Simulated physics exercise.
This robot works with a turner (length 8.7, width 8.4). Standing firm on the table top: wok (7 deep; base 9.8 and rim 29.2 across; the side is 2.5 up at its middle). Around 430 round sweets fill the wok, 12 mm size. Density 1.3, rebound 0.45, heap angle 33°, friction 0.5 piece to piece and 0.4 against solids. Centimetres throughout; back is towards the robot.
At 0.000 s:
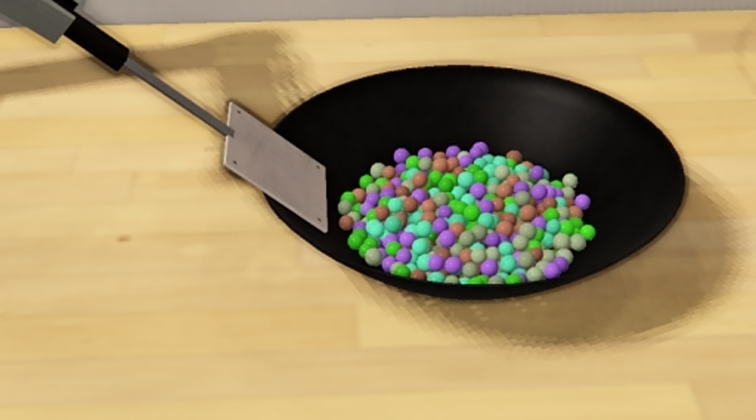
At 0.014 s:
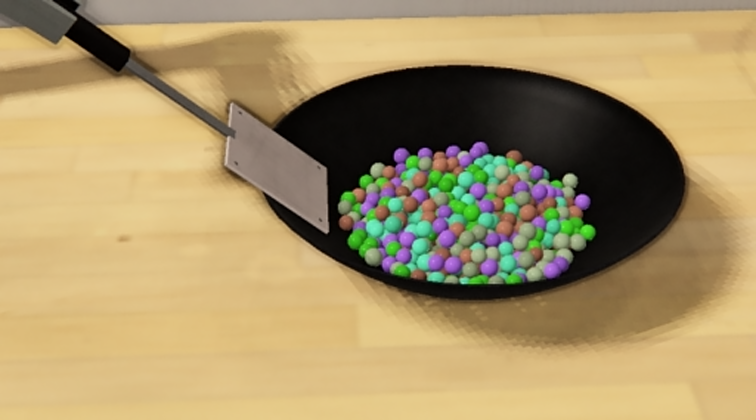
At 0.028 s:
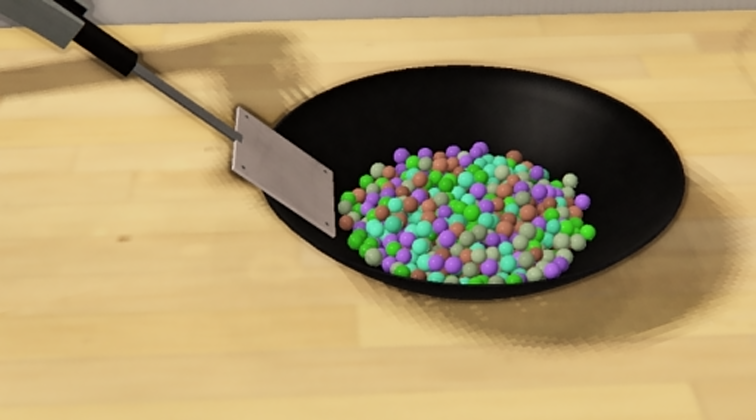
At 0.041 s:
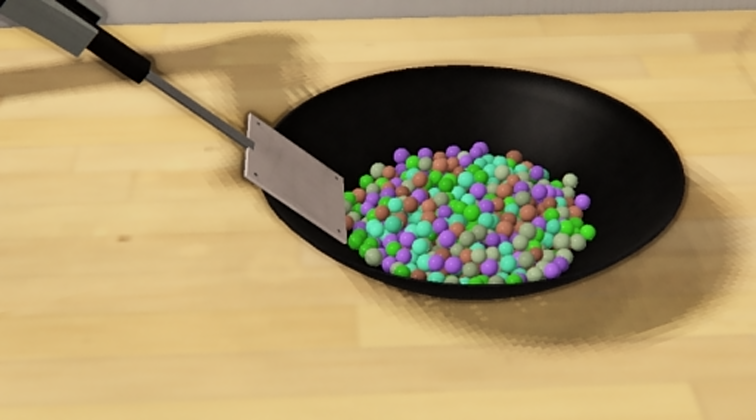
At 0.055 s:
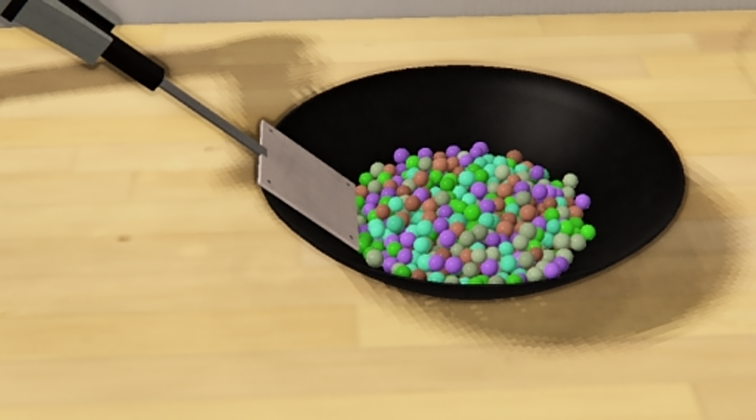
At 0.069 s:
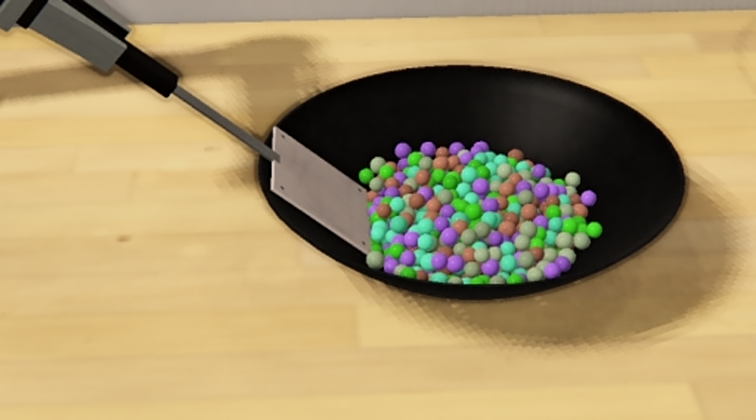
Small multicoloured balls sitting in a black wok as a robot-held metal turner slides slowly rightward, nudging the pile's left edge.
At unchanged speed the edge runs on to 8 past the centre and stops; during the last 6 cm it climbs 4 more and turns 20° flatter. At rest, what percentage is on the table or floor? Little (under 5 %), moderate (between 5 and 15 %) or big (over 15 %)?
A moderate share, between 5 and 15 %, ends on the table or floor.
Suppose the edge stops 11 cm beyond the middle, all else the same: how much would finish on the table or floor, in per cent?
Then about 35 per cent.
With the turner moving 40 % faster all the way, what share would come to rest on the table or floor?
It would be near 30 per cent.
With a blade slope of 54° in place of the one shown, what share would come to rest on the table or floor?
In that case some 10 per cent.
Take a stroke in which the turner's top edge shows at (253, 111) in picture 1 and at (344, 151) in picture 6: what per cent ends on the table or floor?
Some 40 per cent.
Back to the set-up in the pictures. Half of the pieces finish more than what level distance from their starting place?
Some 5 cm.
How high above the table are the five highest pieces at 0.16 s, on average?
About 6 cm.
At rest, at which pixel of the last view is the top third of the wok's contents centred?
Near (592, 190).
After 0.16 s, sloping 41°, highest piece 6 above the table; 434 in the wok.
After 0.25 s, sloping 34°, highest piece 8 above the table; 434 in the wok.
After 0.49 s, sloping 21°, highest piece 9 above the table; 404 in the wok, 18 on the table or floor, 12 on the blade or in flight.
After 1.54 s, sloping 21°, highest piece 7 above the table; 403 in the wok, 31 on the table or floor.
In the end, 403 in the wok, 31 on the table or floor. That is 7 % on the table or floor.
